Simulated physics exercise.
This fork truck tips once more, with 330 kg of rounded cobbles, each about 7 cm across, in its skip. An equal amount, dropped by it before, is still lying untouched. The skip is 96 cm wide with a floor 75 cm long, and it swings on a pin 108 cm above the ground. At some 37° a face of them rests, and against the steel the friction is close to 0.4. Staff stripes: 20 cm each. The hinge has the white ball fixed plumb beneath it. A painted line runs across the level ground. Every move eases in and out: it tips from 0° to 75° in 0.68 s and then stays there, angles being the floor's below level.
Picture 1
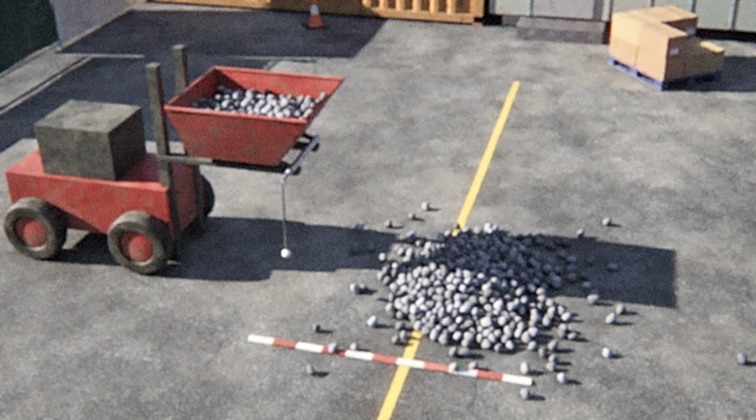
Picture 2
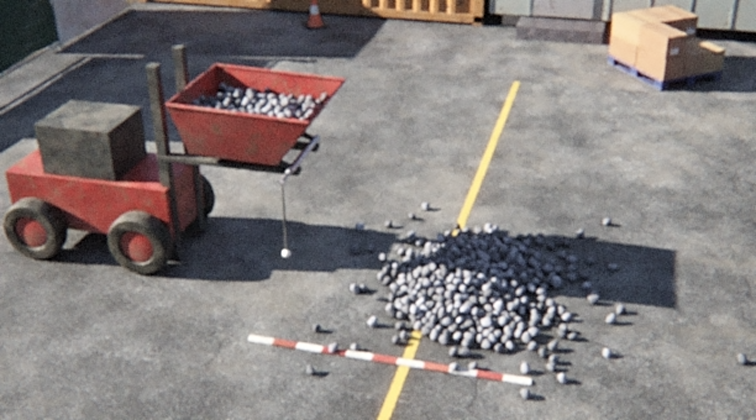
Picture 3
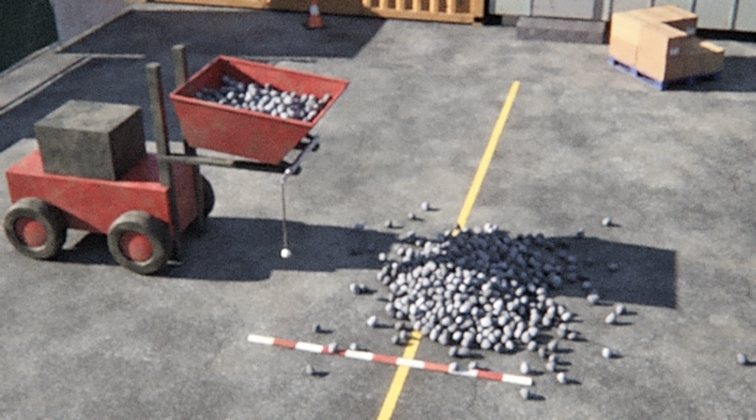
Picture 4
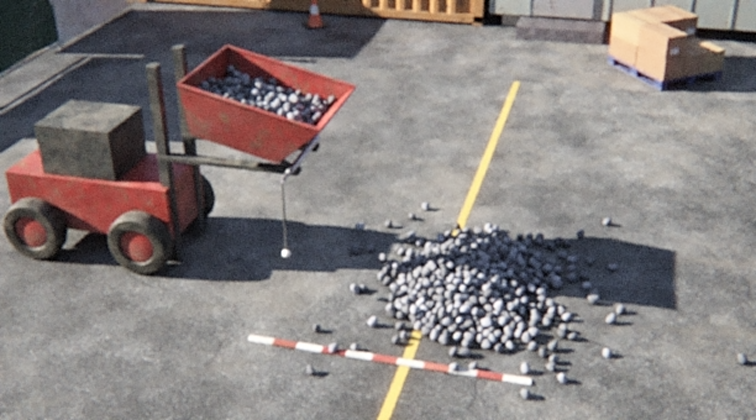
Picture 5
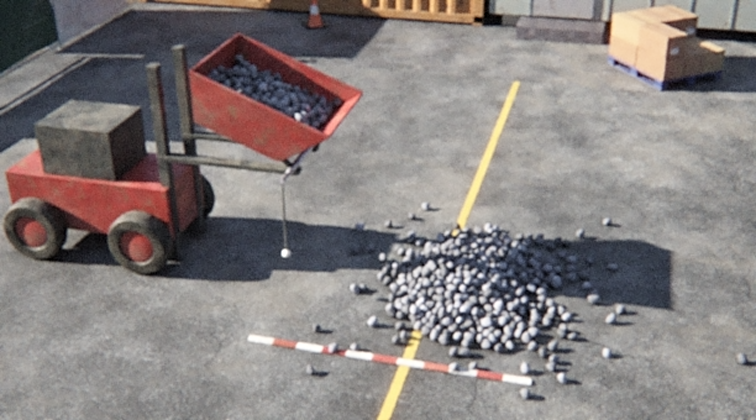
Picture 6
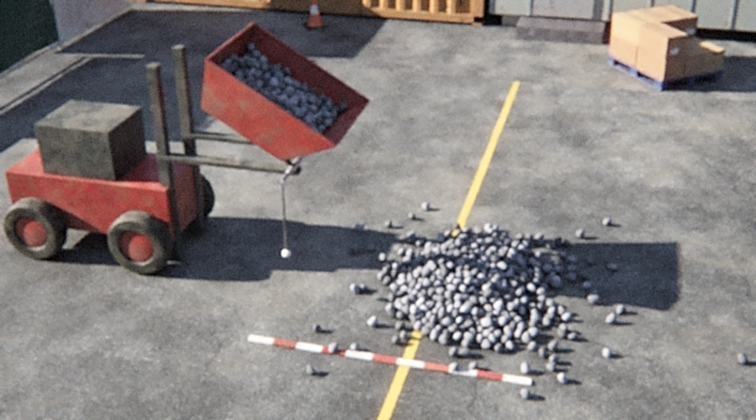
We see a red fork truck on the left holding up a red skip of grey stones beside a stone pile on a painted yellow line, as the skip gradually tilts downward to the right, its left end rising.
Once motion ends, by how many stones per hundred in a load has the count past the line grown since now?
It has grown by about 53 per hundred.
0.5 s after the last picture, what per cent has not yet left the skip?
It still holds about 95 per cent.
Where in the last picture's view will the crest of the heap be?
The top of the heap sits near (439, 258).
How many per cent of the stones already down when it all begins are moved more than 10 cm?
25 per cent.
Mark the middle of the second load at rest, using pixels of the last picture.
The middle ends up near (441, 275).
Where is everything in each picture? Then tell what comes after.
The first frame shows lip at (307, 122), floor tilted 0°, highest stones at (257, 102). The earlier load is highest near (453, 261), 20 cm above ground level, 23 % short of the line, 76 % past the line.
The second frame shows lip at (309, 123), floor tilted 2°, highest stones at (247, 100).
In the third frame, the skip is at 6°, its lip at (314, 126); the top of the load is at (237, 91).
The fourth frame shows lip at (321, 131), floor tilted 13°, highest stones at (239, 82).
In the fifth frame, the skip is at 21°, its lip at (328, 138); the top of the load is at (237, 70).
The sixth frame shows lip at (336, 146), floor tilted 31°, highest stones at (245, 61).
Then, 0.2 s after the last picture the floor is at 63°; in per cent of one load, 100 in the skip, 23 short of the line, 76 past the line; the foremost stones are at (622, 300).
Then, 0.5 s after the last picture the floor is at 75°; in per cent of one load, 94 in the skip, 29 short of the line, 76 past the line; the foremost stones are at (622, 300).
Then, 0.8 s after the last picture the floor is at 75°; in per cent of one load, 24 in the skip, 68 short of the line, 108 past the line; the foremost stones are at (622, 300).
Then, 3.2 s after the last picture the floor is at 75°; in per cent of one load, 0 in the skip, 70 short of the line, 130 past the line; the foremost stones are past the picture's edge. Net gain past the line, 53.
